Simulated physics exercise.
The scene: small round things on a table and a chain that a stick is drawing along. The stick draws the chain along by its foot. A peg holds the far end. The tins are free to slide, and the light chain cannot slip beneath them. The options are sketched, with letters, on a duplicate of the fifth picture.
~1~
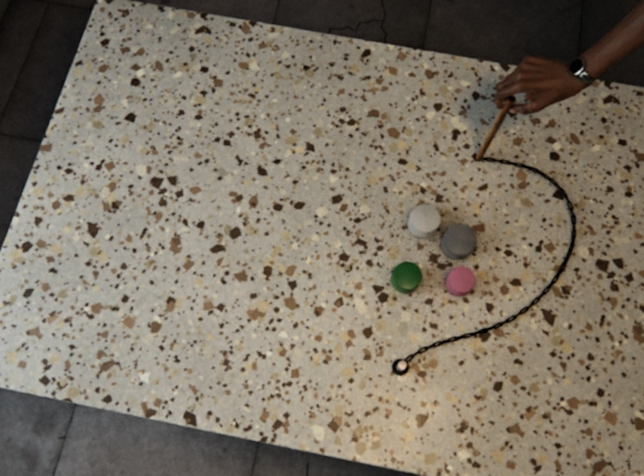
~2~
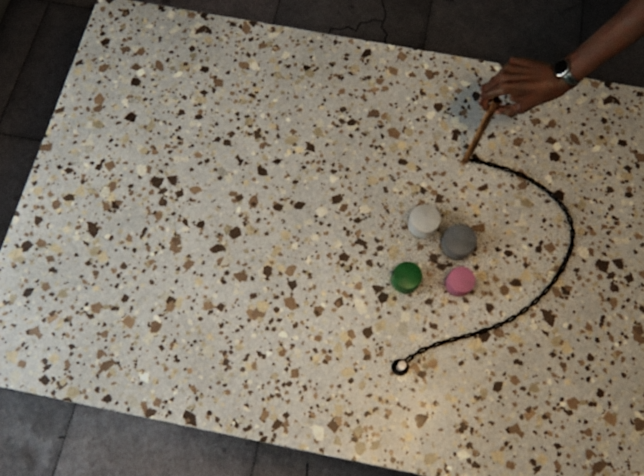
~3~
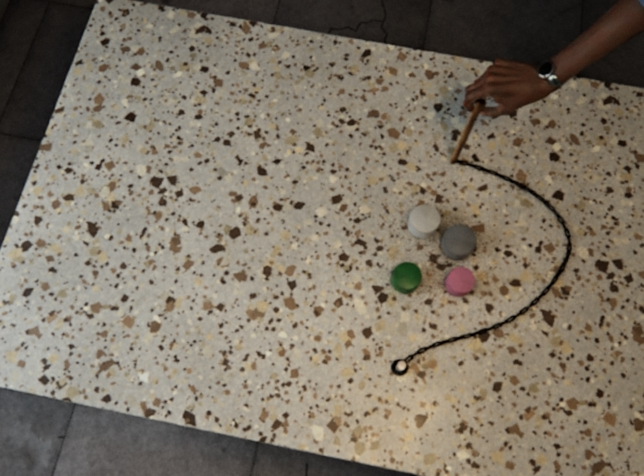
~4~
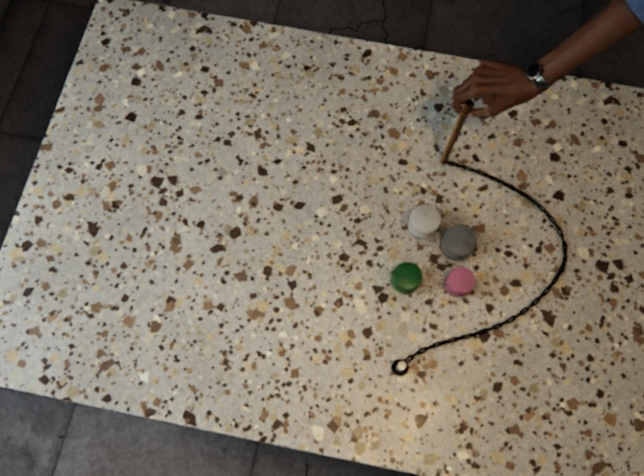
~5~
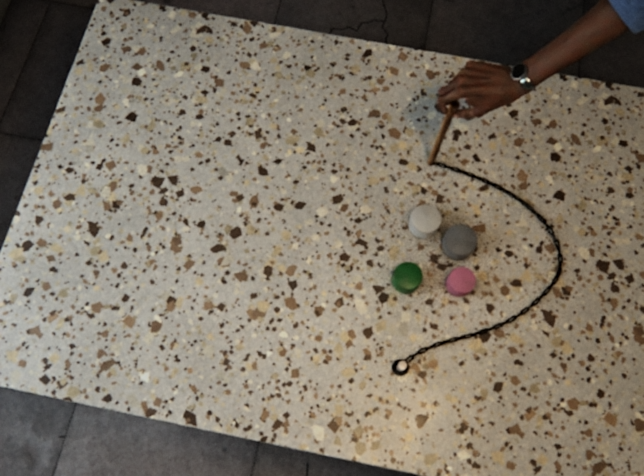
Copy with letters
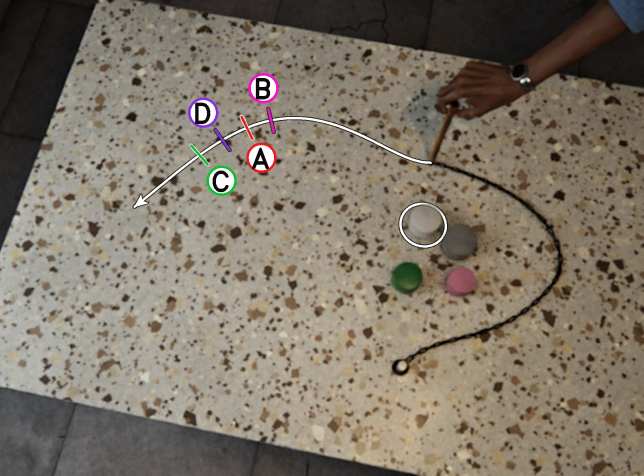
A hand holding a thin stick slowly drew the top end of a dark chain leftward across a speckled tabletop, its curve shifting slightly, while four small round tins beside it stayed put.
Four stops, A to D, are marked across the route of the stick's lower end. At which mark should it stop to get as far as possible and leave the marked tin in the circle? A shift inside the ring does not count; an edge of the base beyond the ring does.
B.
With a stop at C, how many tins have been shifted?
Four.
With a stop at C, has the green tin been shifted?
Yes.
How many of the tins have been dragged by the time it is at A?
By then, three.
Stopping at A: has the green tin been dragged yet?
By then, no.
On the copy, A at (247, 128); B at (271, 120); C at (200, 155); D at (223, 140); the ring at (423, 225); the route from (431, 163) via (271, 120) to (134, 207).
On B. First, foot of the stick (375, 143); white tin (425, 222).
Then, foot of the stick (321, 122); white tin (425, 222).
Finally, foot of the stick (271, 121); grey tin (440, 248); pink tin (440, 276); white tin (422, 222); the white tin is still in its ring.
By contrast, A drags the ringed tin to (407, 224); C drags the ringed tin to (381, 233); D drags the ringed tin to (391, 230).
